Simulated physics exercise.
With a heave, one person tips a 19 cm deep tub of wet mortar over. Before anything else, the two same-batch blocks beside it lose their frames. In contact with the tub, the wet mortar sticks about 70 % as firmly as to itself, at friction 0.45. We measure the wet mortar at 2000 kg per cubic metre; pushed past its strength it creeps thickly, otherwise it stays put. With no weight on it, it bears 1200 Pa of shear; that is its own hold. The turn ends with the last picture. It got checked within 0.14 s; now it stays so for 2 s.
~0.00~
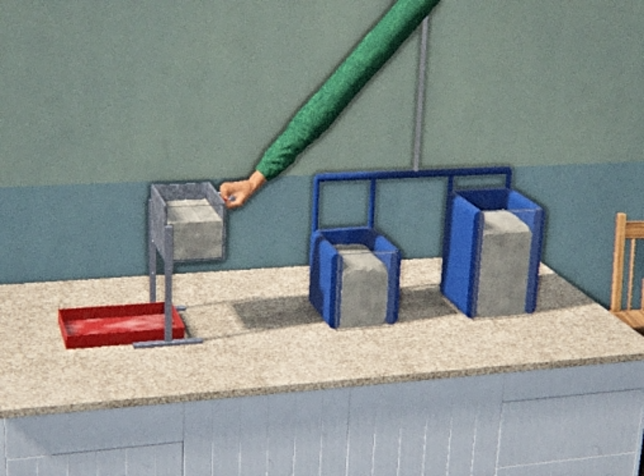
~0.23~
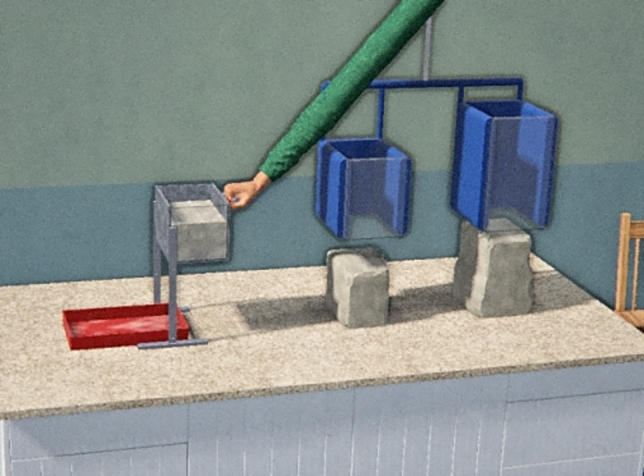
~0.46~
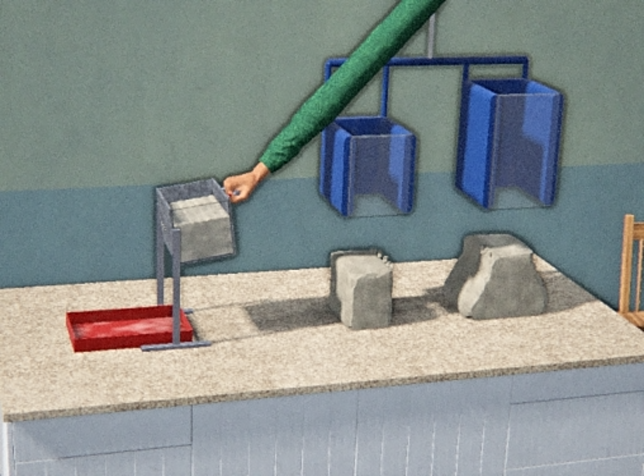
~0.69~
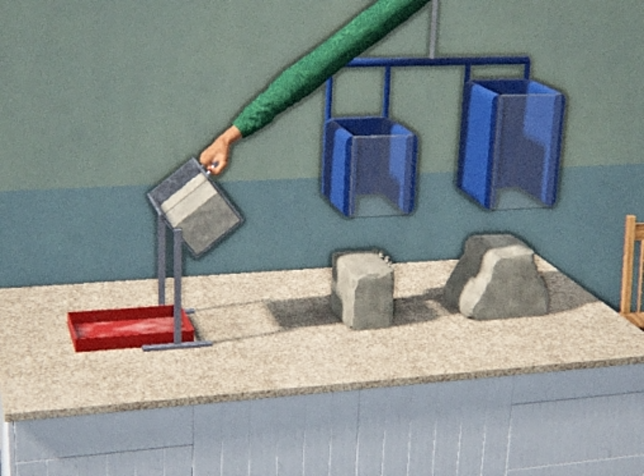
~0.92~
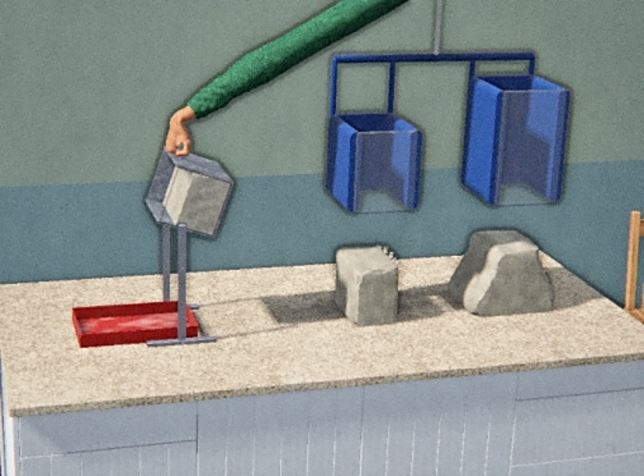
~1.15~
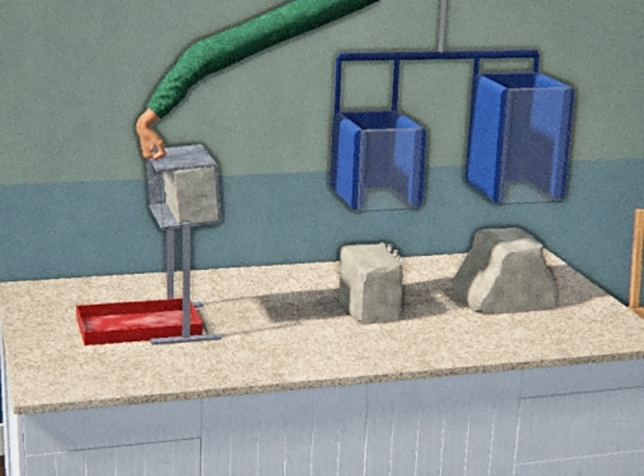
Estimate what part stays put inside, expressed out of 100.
The part that stays inside is near 100 per cent.
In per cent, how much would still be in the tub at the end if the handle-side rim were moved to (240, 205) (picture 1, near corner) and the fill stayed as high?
Around 45 percent would still be in the tub at the end.
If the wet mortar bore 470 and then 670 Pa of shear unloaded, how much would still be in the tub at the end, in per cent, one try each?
In that order: 50 %, 70 %.
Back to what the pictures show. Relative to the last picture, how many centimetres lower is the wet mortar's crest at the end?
The top ends up some 0 cm below its level in the last picture.
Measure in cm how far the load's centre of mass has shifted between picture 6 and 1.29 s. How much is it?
Something like 0 cm, give or take.
By 1.29 s, the tub is at 94 degrees and holds 100 %.
By 1.46 s, the tub is at 94 degrees and holds 100 %.
By 1.63 s, the tub is at 94 degrees and holds 100 %.
By 1.80 s, the tub is at 94 degrees and holds 100 %.
By 3.15 s, at the end, the tub is at 94 degrees and holds 100 %.
